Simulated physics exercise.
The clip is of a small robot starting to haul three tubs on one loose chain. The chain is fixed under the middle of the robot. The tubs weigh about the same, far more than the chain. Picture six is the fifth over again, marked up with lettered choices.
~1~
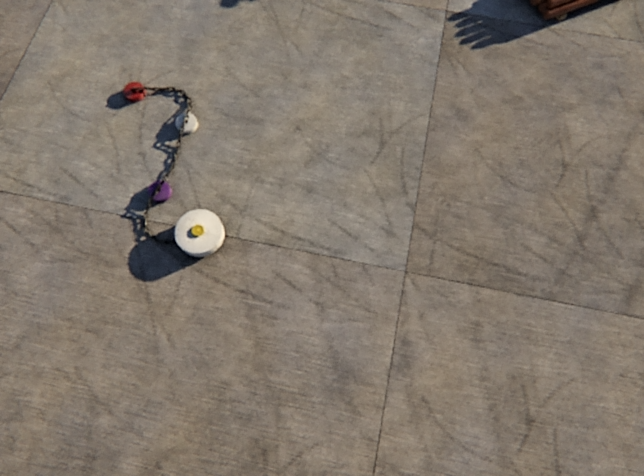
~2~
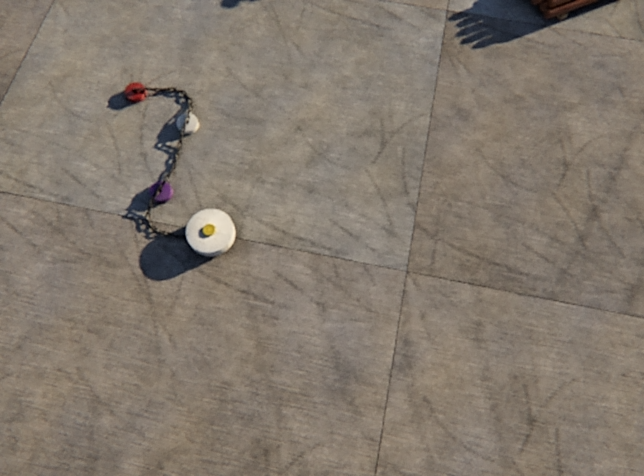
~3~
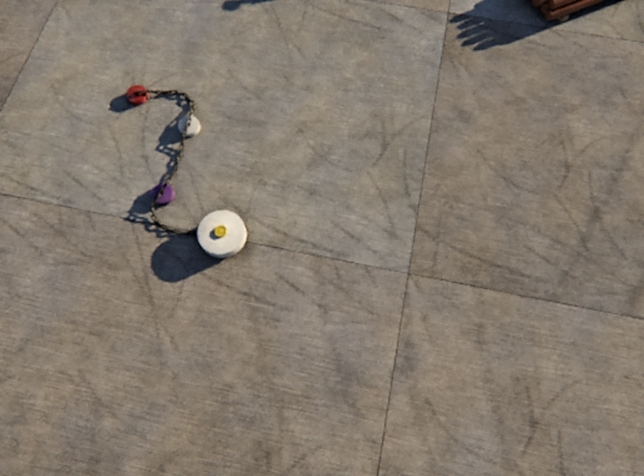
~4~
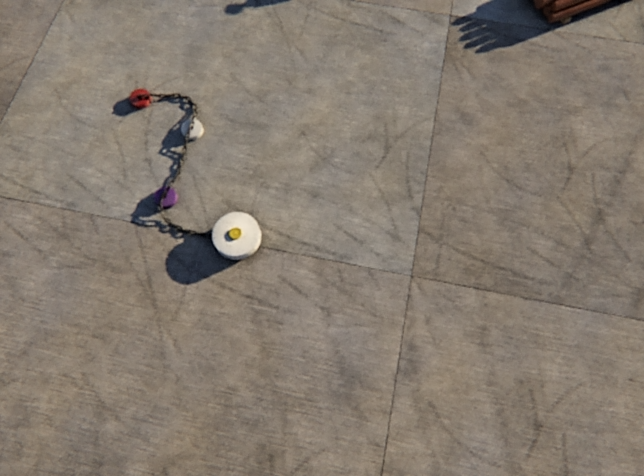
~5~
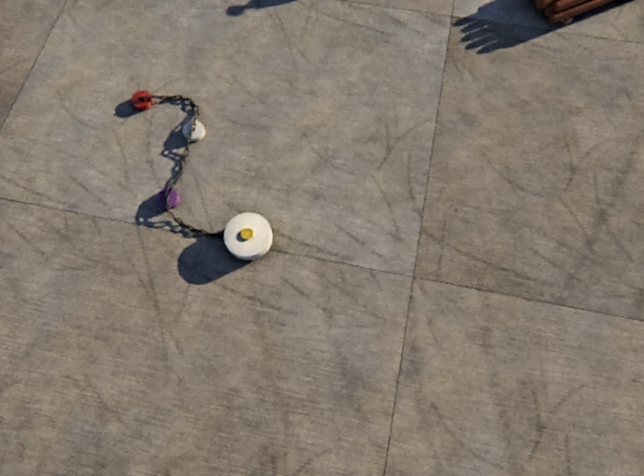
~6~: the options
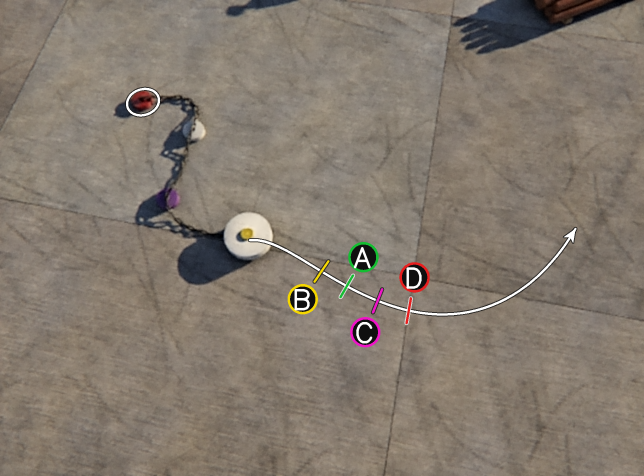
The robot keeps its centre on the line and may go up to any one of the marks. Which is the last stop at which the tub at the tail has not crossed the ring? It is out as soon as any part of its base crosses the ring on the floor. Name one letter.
Stop at B.
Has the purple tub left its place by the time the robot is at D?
By then, yes.
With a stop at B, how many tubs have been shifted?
By then, two.
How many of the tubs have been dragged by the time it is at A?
By then, three.
On the copy, A at (347, 286); B at (321, 271); C at (378, 301); D at (409, 311); the ring at (143, 102); the route from (250, 240) via (429, 314) to (575, 229).
On B. First, robot (276, 243); red tub (142, 100); white tub (194, 131); purple tub (188, 200).
Then, robot (300, 256); red tub (142, 100); white tub (194, 133); purple tub (221, 197).
Finally, robot (321, 269); red tub (142, 100); white tub (203, 146); purple tub (247, 202); the ringed tub at the far end is still in its ring.
By contrast, A drags the last tub to (154, 111); C drags the last tub to (173, 127); D drags the last tub to (190, 143).
